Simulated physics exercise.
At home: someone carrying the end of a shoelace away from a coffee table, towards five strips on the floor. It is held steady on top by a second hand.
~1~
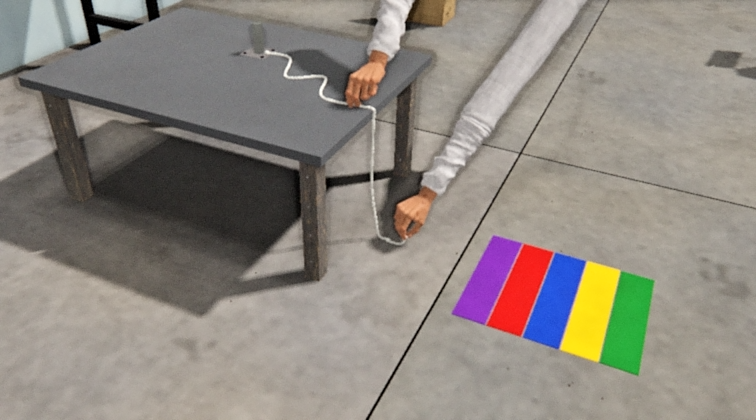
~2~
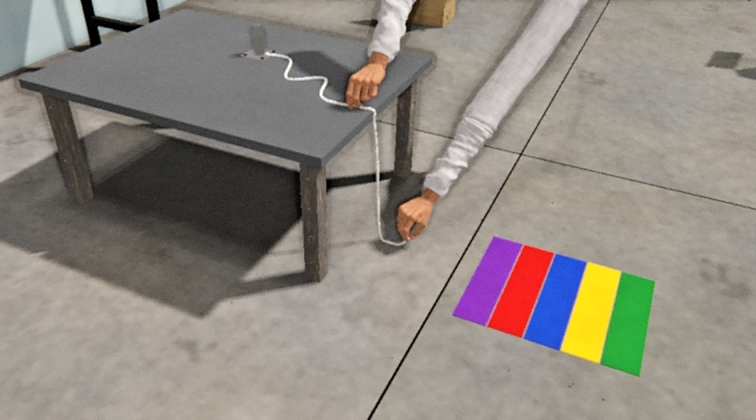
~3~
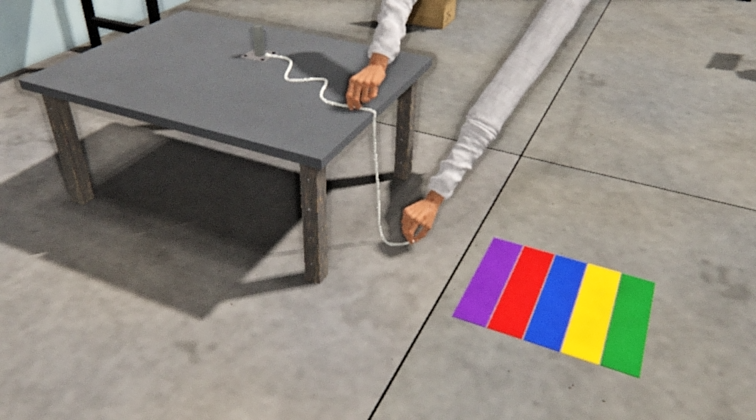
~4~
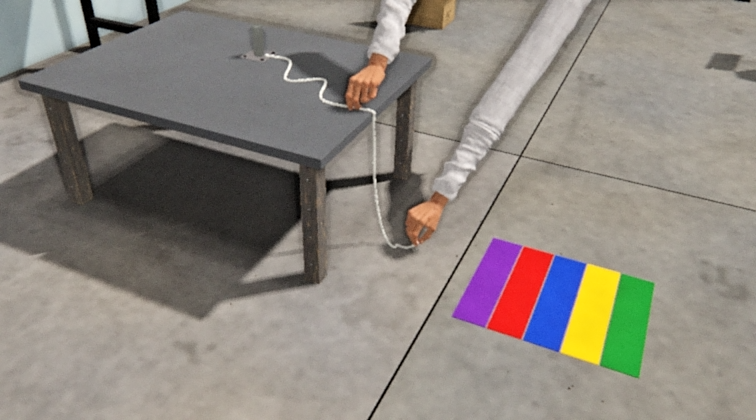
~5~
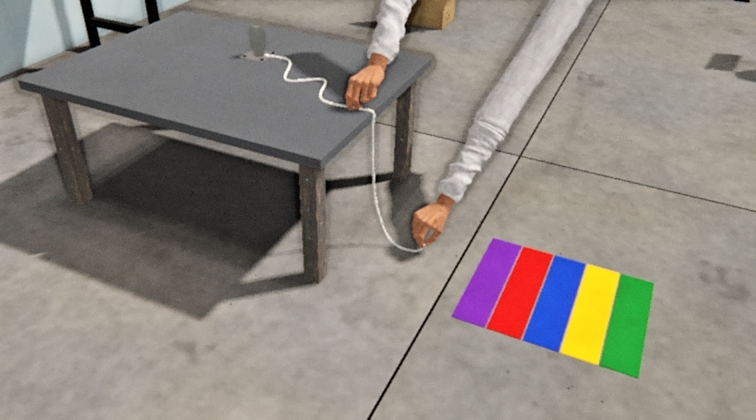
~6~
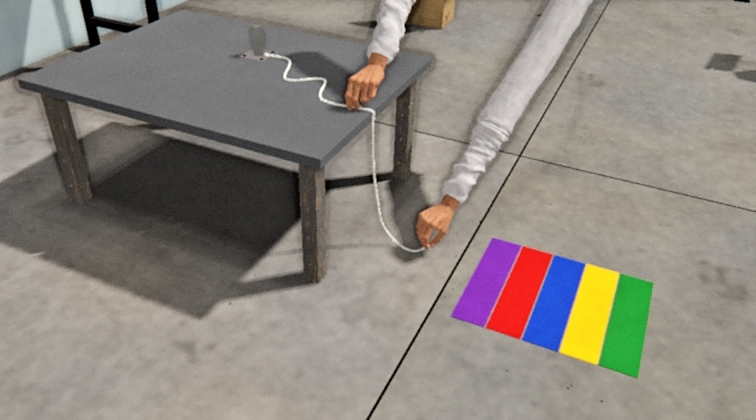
To begin with, one hand rests on a white shoelace at the edge of a grey table while another holds its hanging end near the floor. The lower hand then moves the end slightly rightward, a little closer to the purple, red, blue, yellow and green strips, while the upper hand stays put.
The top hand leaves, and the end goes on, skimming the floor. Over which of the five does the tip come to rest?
Over the blue one.
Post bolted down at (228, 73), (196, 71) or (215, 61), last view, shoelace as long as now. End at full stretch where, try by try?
First (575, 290), then (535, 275), and last (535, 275).
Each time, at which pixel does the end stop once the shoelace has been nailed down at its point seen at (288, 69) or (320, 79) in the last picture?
Try one ends near (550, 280), try two near (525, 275).
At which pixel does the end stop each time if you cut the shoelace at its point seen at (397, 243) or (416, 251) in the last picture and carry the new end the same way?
(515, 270) and (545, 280).
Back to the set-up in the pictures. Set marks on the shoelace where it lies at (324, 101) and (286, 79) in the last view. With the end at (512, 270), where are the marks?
(380, 111) and (317, 77), approximately.
Soon after, end near (512, 271); over red.
After that, end near (546, 280); over blue.
At the stop, end near (566, 286); over blue. It gets as far as the blue strip.
